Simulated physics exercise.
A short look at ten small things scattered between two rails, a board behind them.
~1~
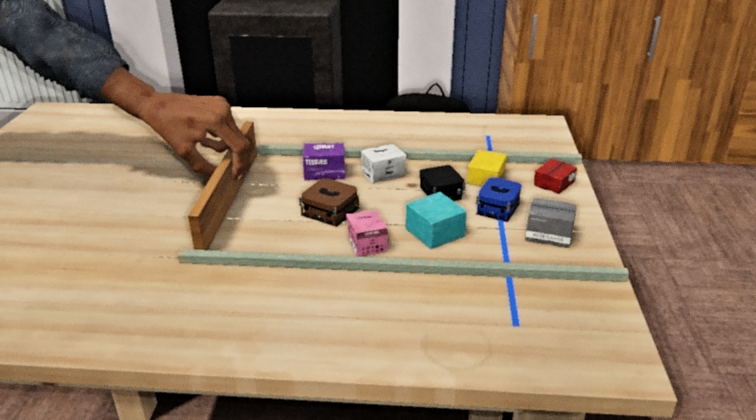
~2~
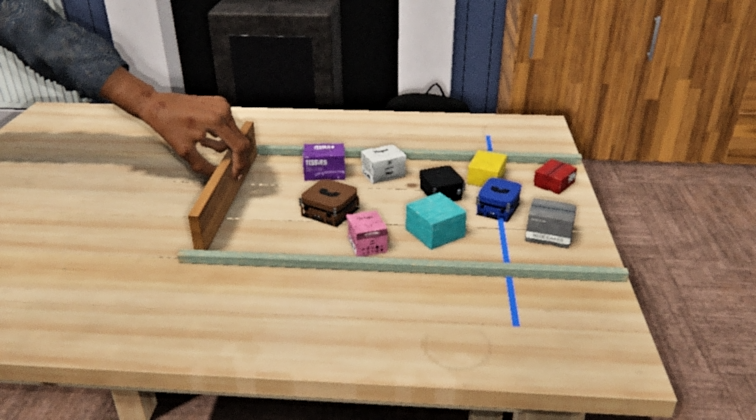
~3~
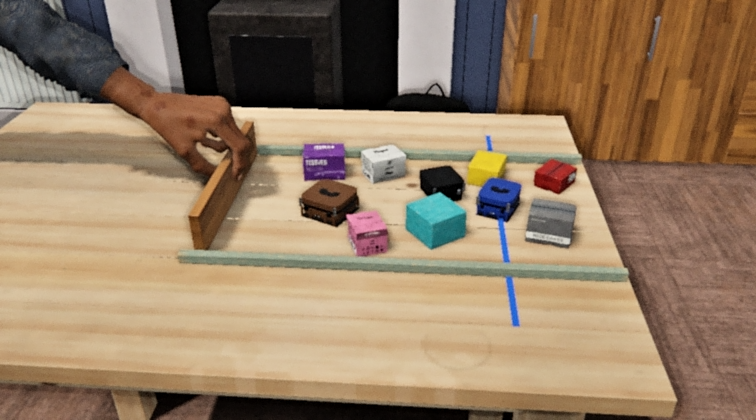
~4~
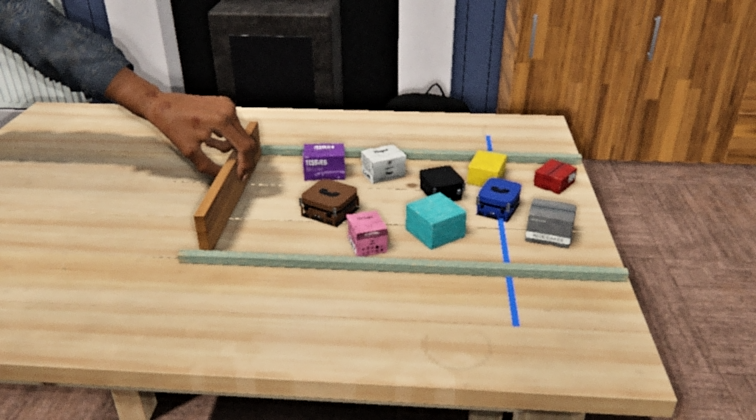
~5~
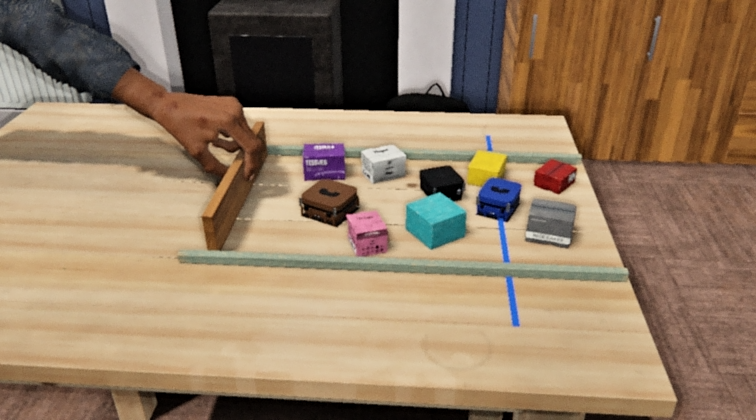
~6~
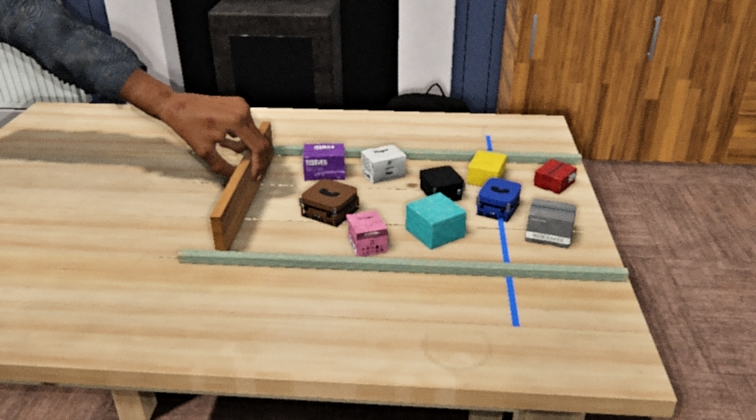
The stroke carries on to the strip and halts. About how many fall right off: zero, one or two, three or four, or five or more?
The number that fall off is one or two.
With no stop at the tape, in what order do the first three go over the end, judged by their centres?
In order: The red box, then the yellow block, then the grey box.
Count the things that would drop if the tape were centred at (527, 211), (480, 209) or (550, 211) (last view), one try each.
The counts: 3, 1 and 6.
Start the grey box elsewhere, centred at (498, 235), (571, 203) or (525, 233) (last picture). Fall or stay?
In turn it does not fall; is lost; remains up.
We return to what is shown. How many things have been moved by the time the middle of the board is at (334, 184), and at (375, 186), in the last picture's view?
By then 3, and 4.
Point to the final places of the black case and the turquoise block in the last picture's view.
About (553, 187), and the other about (550, 227).
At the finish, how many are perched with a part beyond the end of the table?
That would be 2.
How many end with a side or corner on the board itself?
In contact: 3.
Soon after, none off yet; red box at rest near (555, 176); grey box at rest near (551, 223); blue case at rest near (499, 200).
In the end, the number that fall off is one or two; gone, red box.
